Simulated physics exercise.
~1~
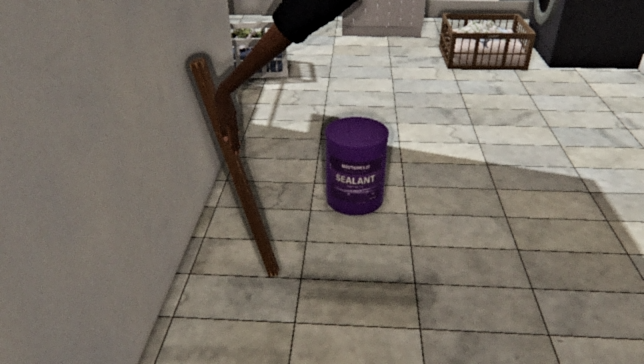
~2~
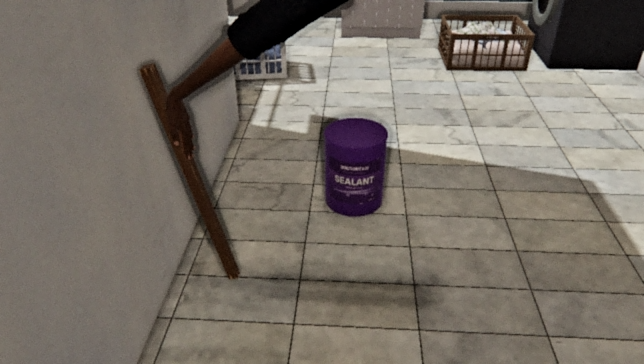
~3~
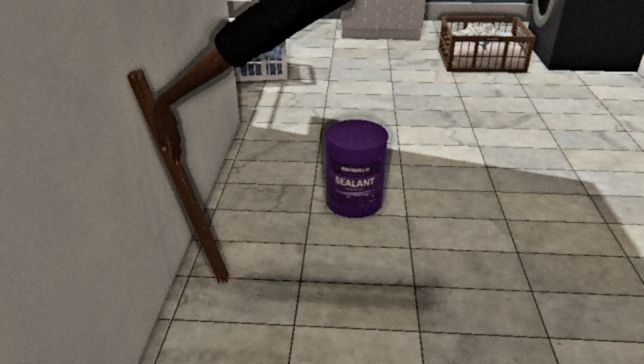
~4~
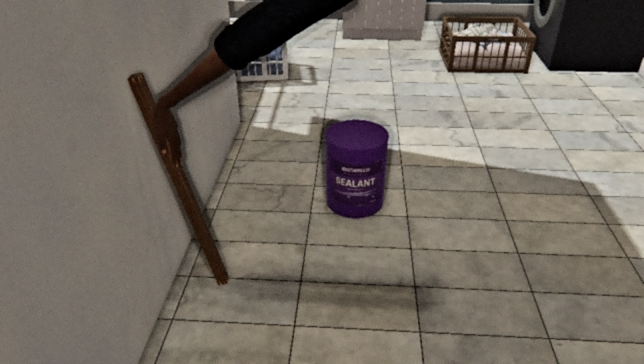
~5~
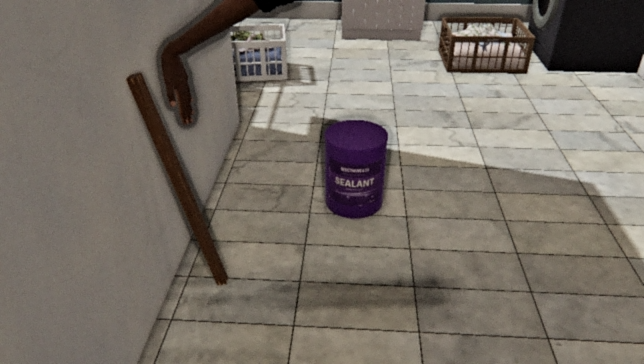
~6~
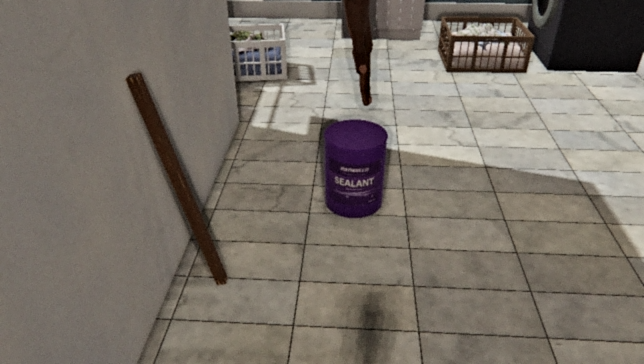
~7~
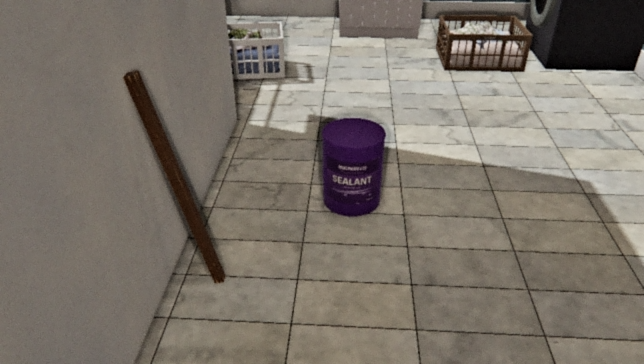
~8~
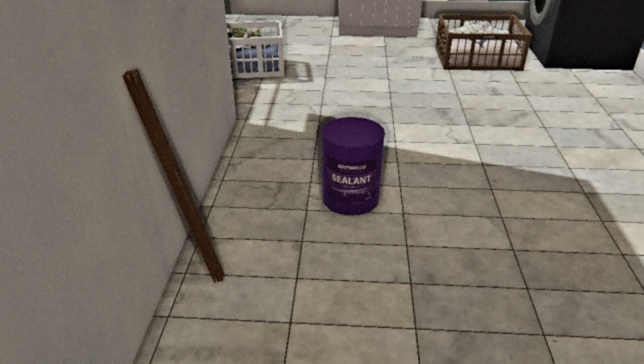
A hand moving a brown pole left against a wall, letting go and withdrawing, the pole staying leaning beside a purple pail.
